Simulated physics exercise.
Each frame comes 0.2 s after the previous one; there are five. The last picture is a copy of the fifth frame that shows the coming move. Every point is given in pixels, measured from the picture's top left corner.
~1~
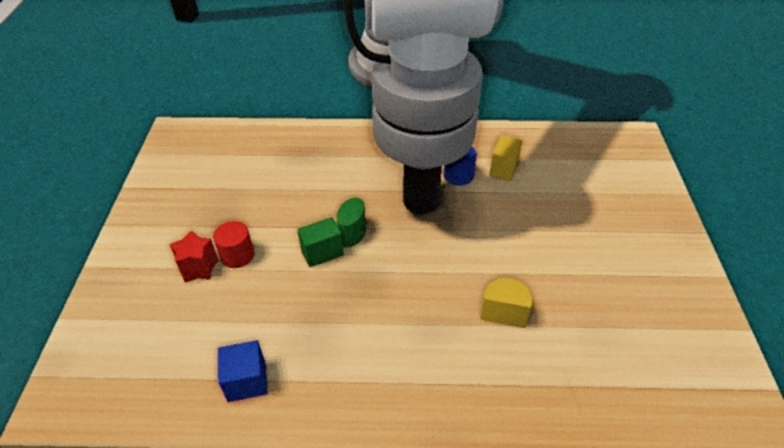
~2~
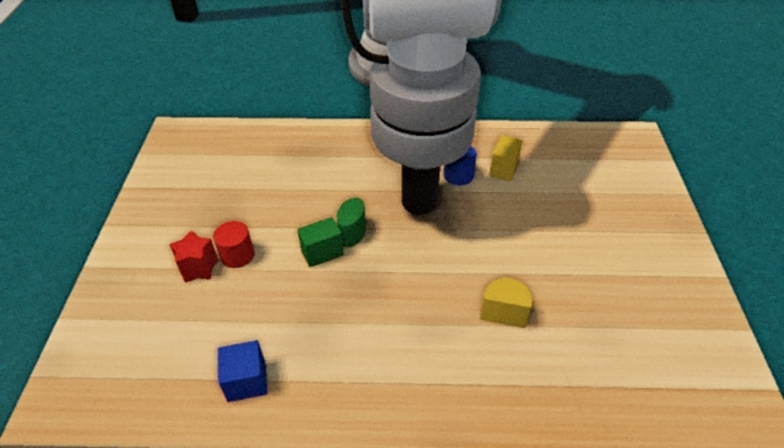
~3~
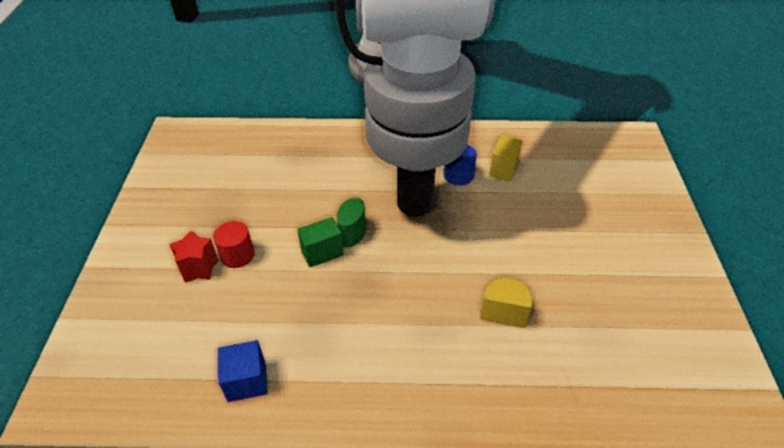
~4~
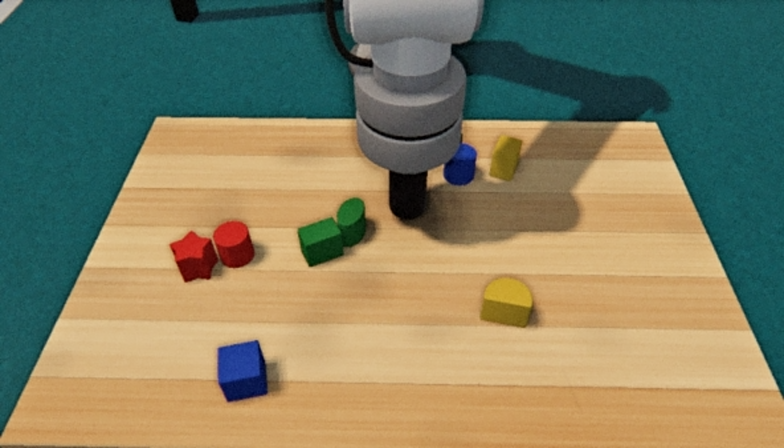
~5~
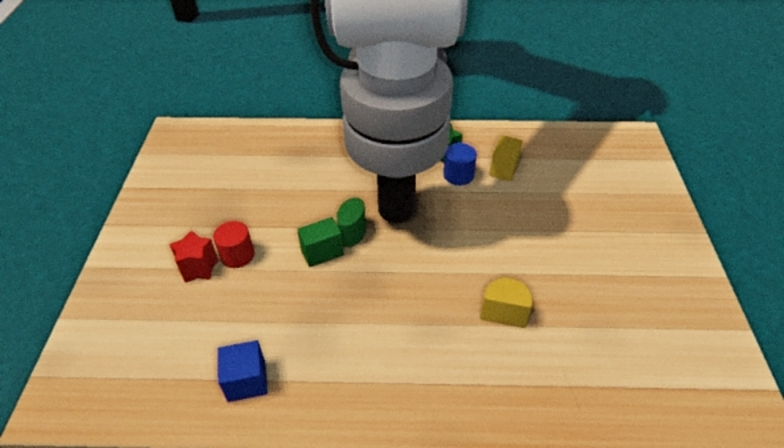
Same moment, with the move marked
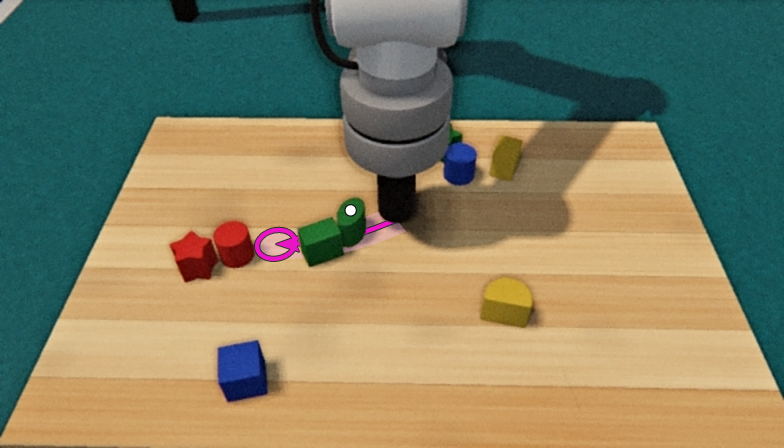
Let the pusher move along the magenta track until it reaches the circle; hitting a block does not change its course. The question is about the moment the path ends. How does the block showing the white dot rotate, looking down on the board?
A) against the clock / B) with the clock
My pick is B.
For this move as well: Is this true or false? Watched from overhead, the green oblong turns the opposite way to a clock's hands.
True.
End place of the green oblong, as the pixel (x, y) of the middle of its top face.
The answer is (268, 253).
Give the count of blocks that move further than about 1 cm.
I think two will be displaced.
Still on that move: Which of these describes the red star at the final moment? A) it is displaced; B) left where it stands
B
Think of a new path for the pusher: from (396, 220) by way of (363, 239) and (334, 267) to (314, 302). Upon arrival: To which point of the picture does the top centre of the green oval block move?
It should be at (324, 210) by then.
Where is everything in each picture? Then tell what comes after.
In the first picture, pusher's lower end (421, 203); red star (190, 246); red cylinder (231, 233); green oblong (319, 230); green oval block (351, 210).
In the second picture, pusher (420, 203); blocks still.
In the third picture, pusher (415, 205); blocks still.
In the fourth picture, pusher (407, 208); blocks still.
In the fifth picture, pusher (396, 211); red star (190, 246); red cylinder (231, 233); green oblong (319, 230); green oval block (351, 210).
Drawn move, from (396, 220) over (339, 239) to (276, 244); the dot is on the green oval block.
What follows on the original path. One third of the way, pusher (358, 225); green oblong (303, 238), turned 25° anticlockwise; green oval block (324, 212), turned 15° anticlockwise.
Two thirds of the way, pusher (316, 234); green oblong (285, 246), turned 60° anticlockwise; green oval block (286, 209).
At the end, pusher (274, 236); red star still; red cylinder still; green oblong (268, 253), turned 120° anticlockwise; green oval block (262, 200), turned 55° clockwise.
